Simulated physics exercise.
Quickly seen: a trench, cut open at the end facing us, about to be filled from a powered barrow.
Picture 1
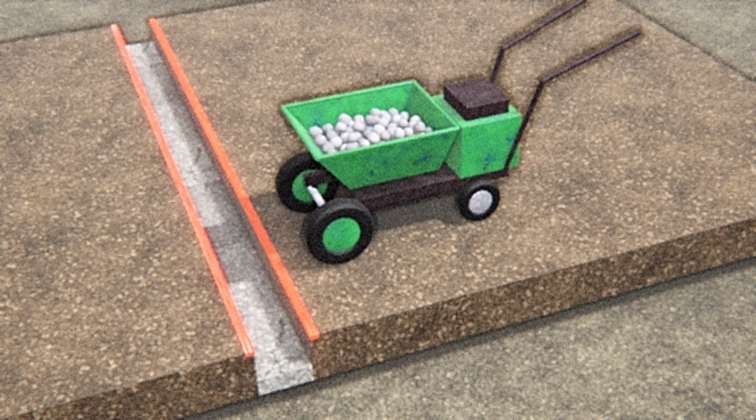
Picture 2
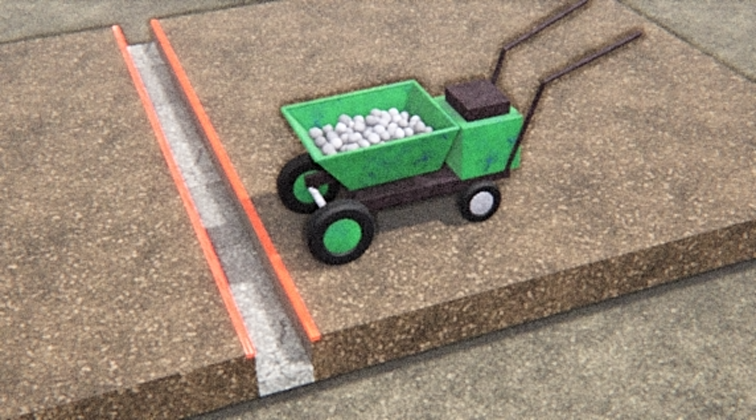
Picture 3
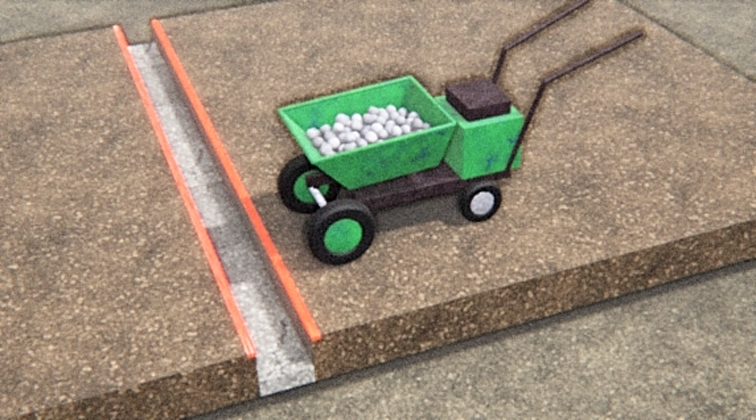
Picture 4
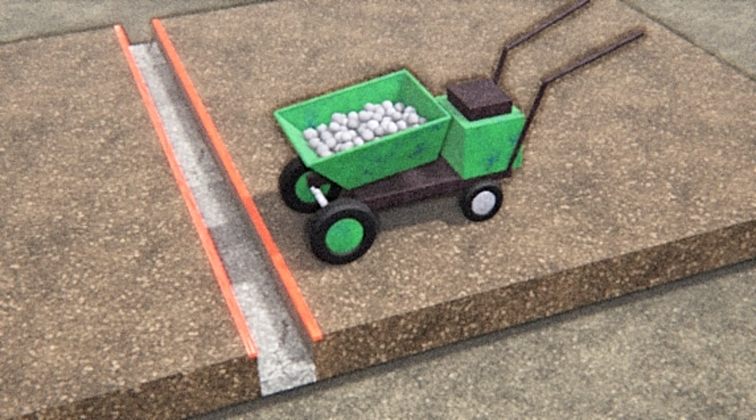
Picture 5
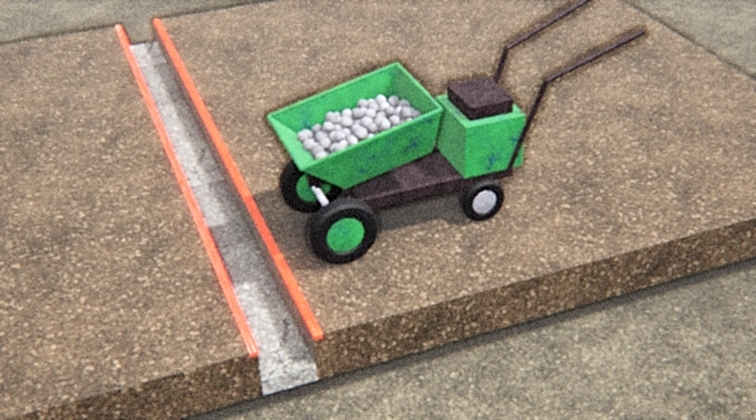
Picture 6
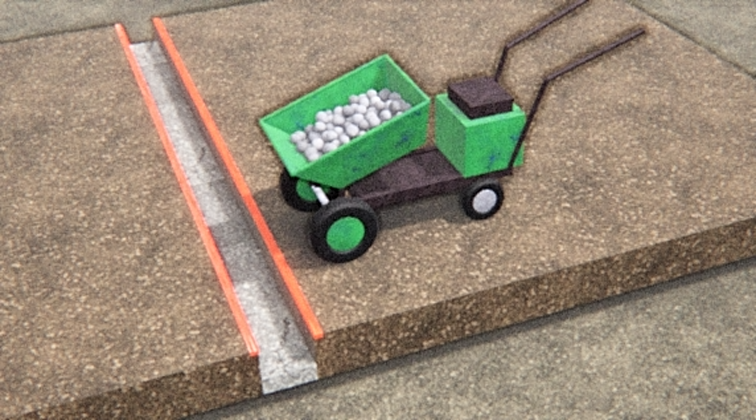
The green skip of a powered barrow tilts forward toward a narrow trench, carrying pale round cobbles.
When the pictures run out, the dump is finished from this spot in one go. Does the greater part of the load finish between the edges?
No.
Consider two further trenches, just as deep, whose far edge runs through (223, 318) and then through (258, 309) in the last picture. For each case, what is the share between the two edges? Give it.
The first try gives 60 percent, then the second gives 10 percent.
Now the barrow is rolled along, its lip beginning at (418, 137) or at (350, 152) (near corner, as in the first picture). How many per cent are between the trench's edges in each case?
Estimates: 30 %, 90 %.
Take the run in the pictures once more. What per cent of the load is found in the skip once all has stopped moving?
Share in the skip: Around 0 %.
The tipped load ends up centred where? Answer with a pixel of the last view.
Roughly pixel (201, 259).
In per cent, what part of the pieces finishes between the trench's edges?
I'd put it at some 30 per cent.
Shortly afterwards, skip tipped steeply; the whole lot in the skip.
Next, skip tipped steeply; the bulk in the skip; a little in or heaped over the trench; a little beyond it; a little falling.
Some moments later, skip tipped right over; only a few in the skip; near a quarter in or heaped over the trench; near two thirds beyond it.
In the end, skip tipped right over; near a third in or heaped over the trench; near two thirds beyond it.
